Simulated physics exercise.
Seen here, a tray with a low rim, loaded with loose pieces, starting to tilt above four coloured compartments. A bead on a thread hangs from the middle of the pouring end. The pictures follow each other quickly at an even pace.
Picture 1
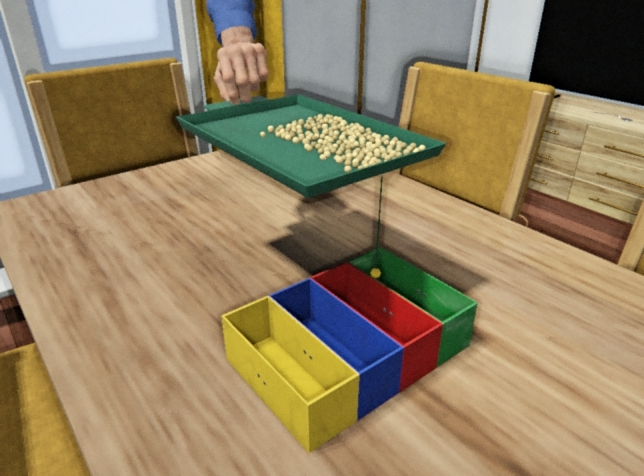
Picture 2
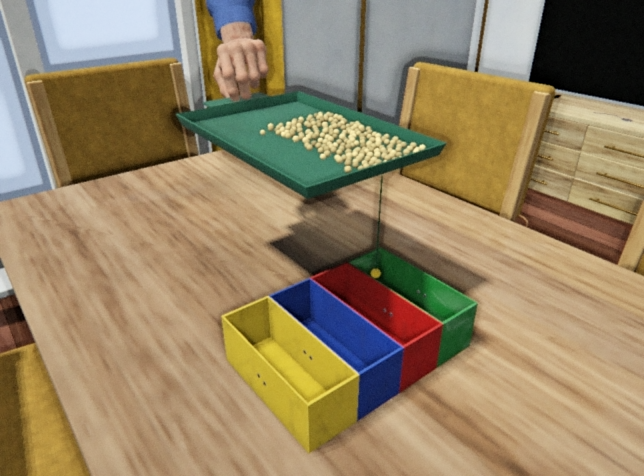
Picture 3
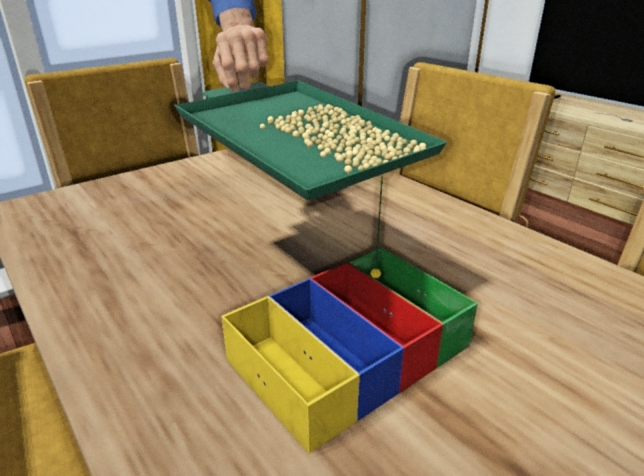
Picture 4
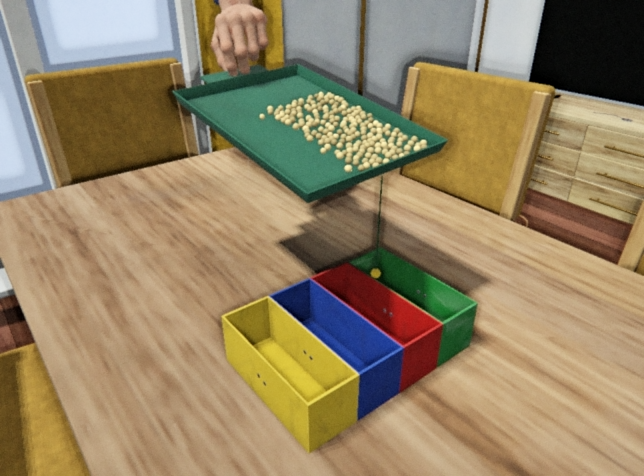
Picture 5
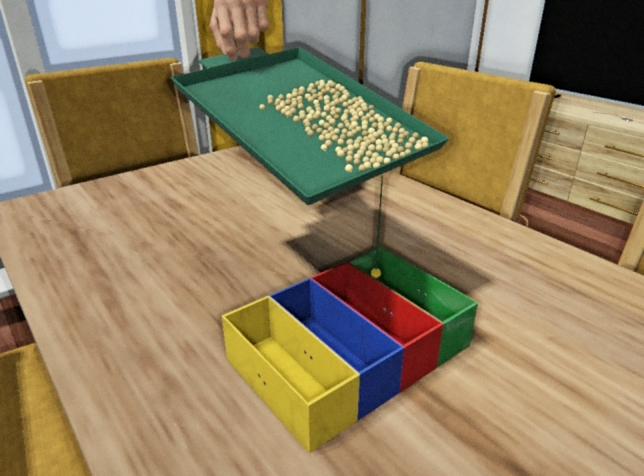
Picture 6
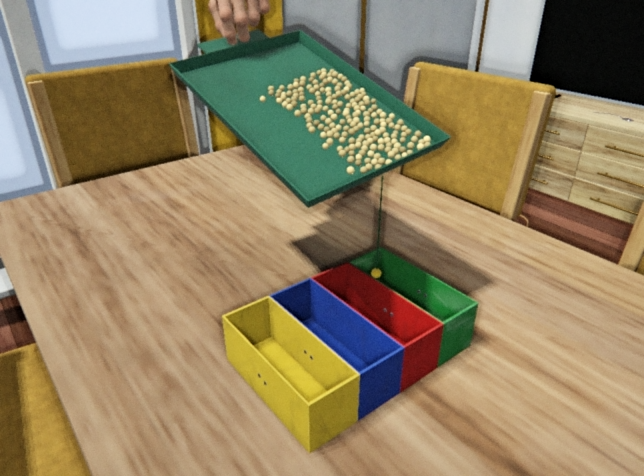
Above four coloured compartments on a table, a hand gradually tilts a green tray of soya beans.
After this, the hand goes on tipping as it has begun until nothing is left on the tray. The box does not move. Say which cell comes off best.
The blue cell gets the most.
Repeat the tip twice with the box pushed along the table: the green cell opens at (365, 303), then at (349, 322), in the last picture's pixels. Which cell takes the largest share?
In turn: Red; the cell in green.
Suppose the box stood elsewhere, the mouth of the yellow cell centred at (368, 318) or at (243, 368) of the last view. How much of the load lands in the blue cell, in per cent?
In turn 10 and 20 in a hundred.
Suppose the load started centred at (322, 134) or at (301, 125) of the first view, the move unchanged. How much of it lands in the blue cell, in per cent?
The first gives 70 %, the second 70 %.
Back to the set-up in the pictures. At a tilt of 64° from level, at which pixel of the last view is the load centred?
Close to (346, 183).
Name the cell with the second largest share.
It is the cell in red.
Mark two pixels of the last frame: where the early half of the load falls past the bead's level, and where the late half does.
At about (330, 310), then at (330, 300).
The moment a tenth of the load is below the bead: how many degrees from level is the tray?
Roughly 70°.
Just after the last frame, tray tipped steeply; the larger part on the tray; about a tenth in the yellow cell; just a few in the blue cell; just a few in the red cell; about a tenth falling or outside the box.
A moment on, tray tipped past a quarter turn; just a few on the tray; roughly half in the blue cell; roughly a quarter in the red cell; about a tenth in the yellow cell; just a few in the green cell; roughly a quarter falling or outside the box.
Further on, tray tipped past a quarter turn; roughly two thirds in the blue cell; roughly a quarter in the red cell; about a tenth in the yellow cell; just a few in the green cell; just a few falling or outside the box.
When it is over, tray tipped past a quarter turn; roughly two thirds in the blue cell; roughly a quarter in the red cell; about a tenth in the yellow cell; just a few in the green cell; just a few outside the box.
